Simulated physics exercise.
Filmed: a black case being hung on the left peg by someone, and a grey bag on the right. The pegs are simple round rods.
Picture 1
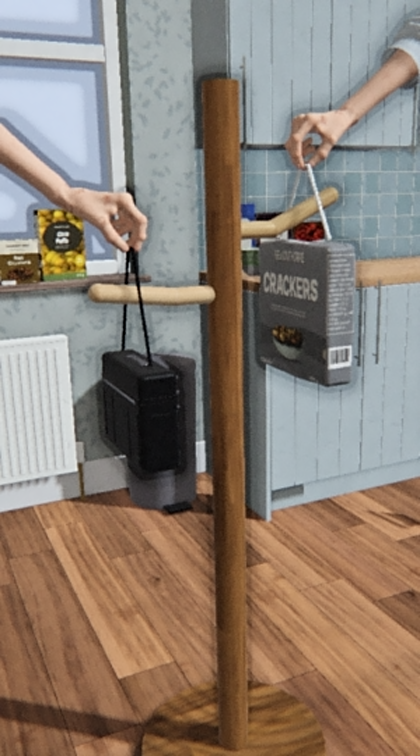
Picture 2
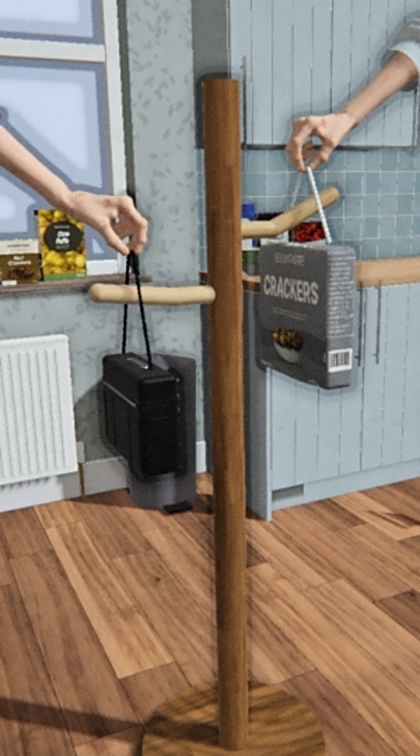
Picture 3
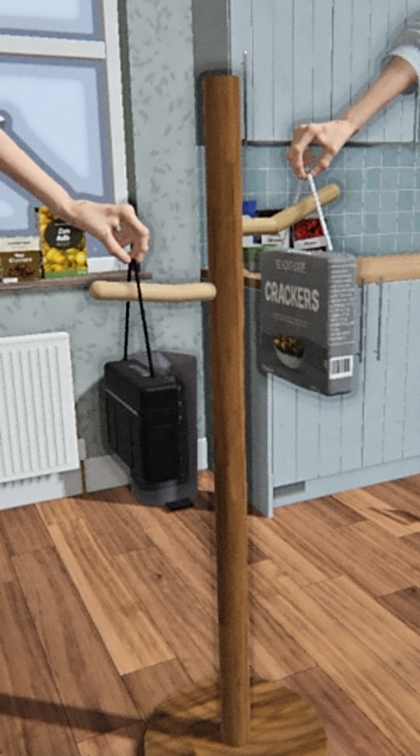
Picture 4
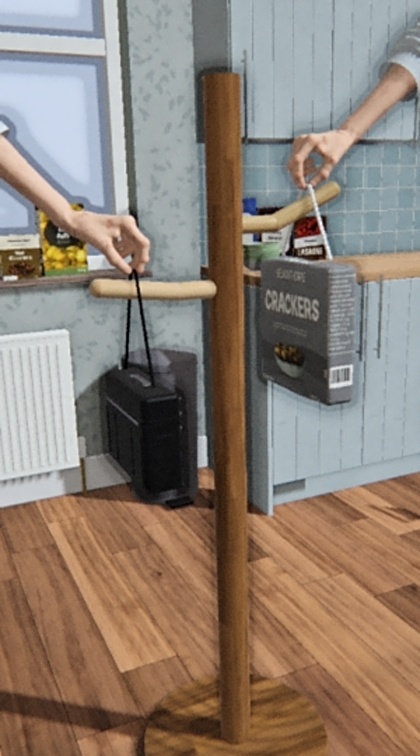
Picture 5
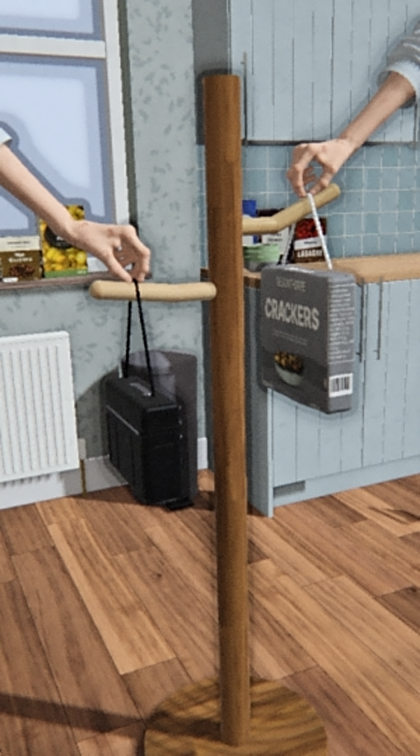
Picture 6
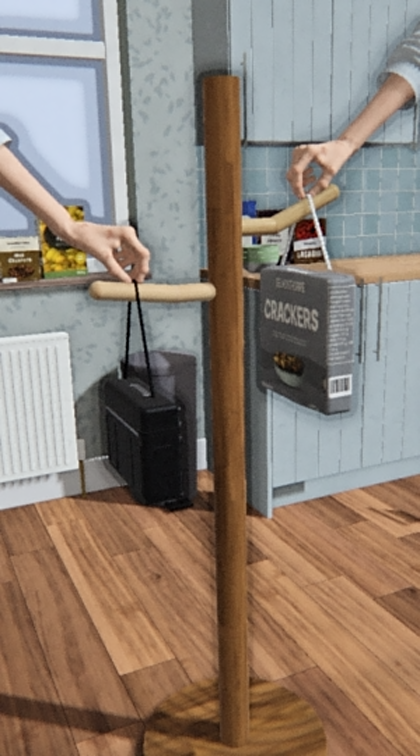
At first, one hand holds a black case by its cord near the left peg of a wooden stand, while another holds a grey crackers bag by the right peg. Both hands lower their items slightly, the left one also shifting a little right, and then they stay nearly still.
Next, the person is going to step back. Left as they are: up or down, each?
The black case remains hung; the grey bag remains hung.
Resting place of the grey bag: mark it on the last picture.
Roughly at (242, 364).
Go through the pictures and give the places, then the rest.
In the first picture, black case (139, 407); grey bag (303, 309); left peg tip (97, 293); right peg tip (330, 196).
In the second picture, black case (139, 410); grey bag (304, 313).
In the third picture, black case (141, 417); grey bag (305, 319).
In the fourth picture, black case (142, 426); grey bag (305, 328).
In the fifth picture, black case (142, 434); grey bag (305, 336).
In the sixth picture, black case (142, 436); grey bag (304, 337); left peg tip (98, 291), about level; right peg tip (331, 193), pointing up.
Then, 0.20 s on from there, black case still up near (141, 436); grey bag still up near (295, 353).
Then, 0.48 s on from there, black case still up near (144, 438); grey bag still up near (251, 360).
Then, 0.96 s on from there, black case still up near (144, 437); grey bag still up near (241, 364).
In the end, black case still up near (145, 438); grey bag still up near (242, 364). The black case remains on its peg and the grey bag stays hanging.
